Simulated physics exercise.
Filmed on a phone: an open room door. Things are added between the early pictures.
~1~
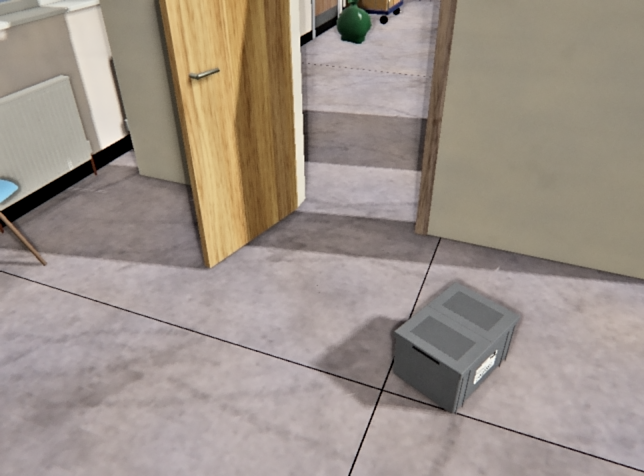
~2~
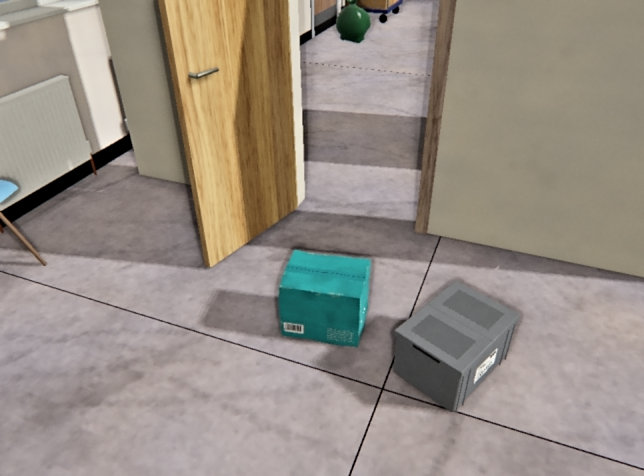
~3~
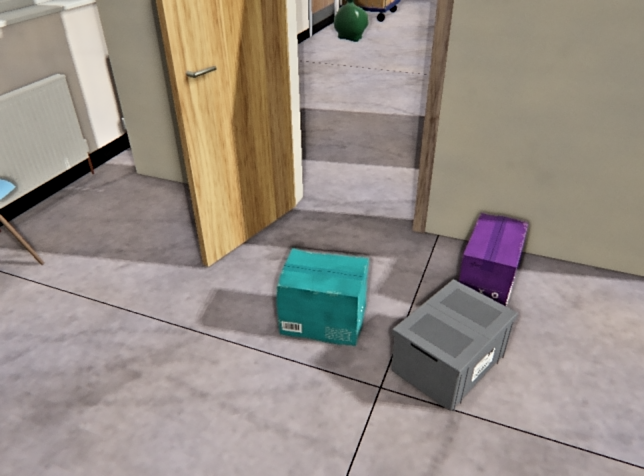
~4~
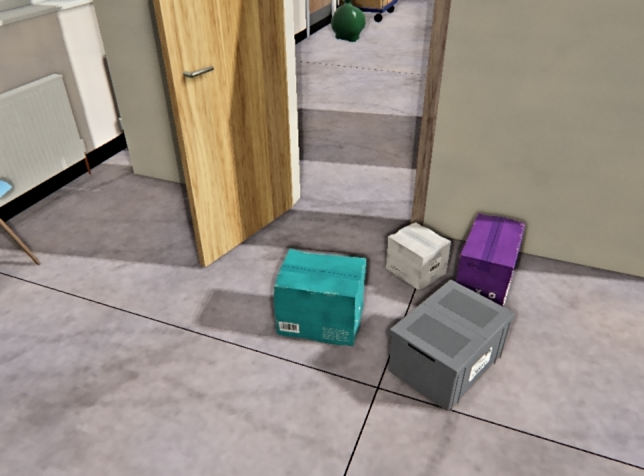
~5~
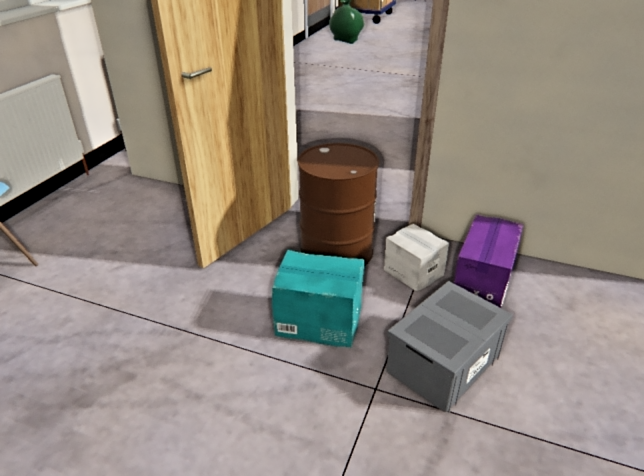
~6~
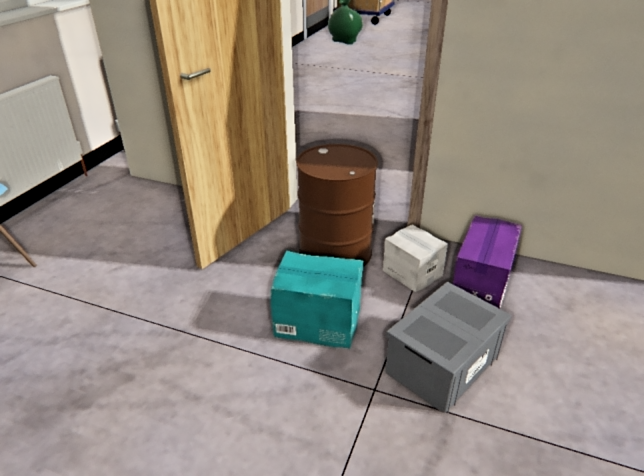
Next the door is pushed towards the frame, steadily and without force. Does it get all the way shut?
It stops short.
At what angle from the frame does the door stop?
Some 60° open.
Then, 0.60 s past the last view, door at 97°.
Then, 1.00 s past the last view, door at 86°.
Then, 1.30 s past the last view, door at 76°.
Then, 1.60 s past the last view, door at 65°.
Finally, door at 60°; all 5 still in place. Final places as the last picture's camera would see them, brown drum near (337, 209).
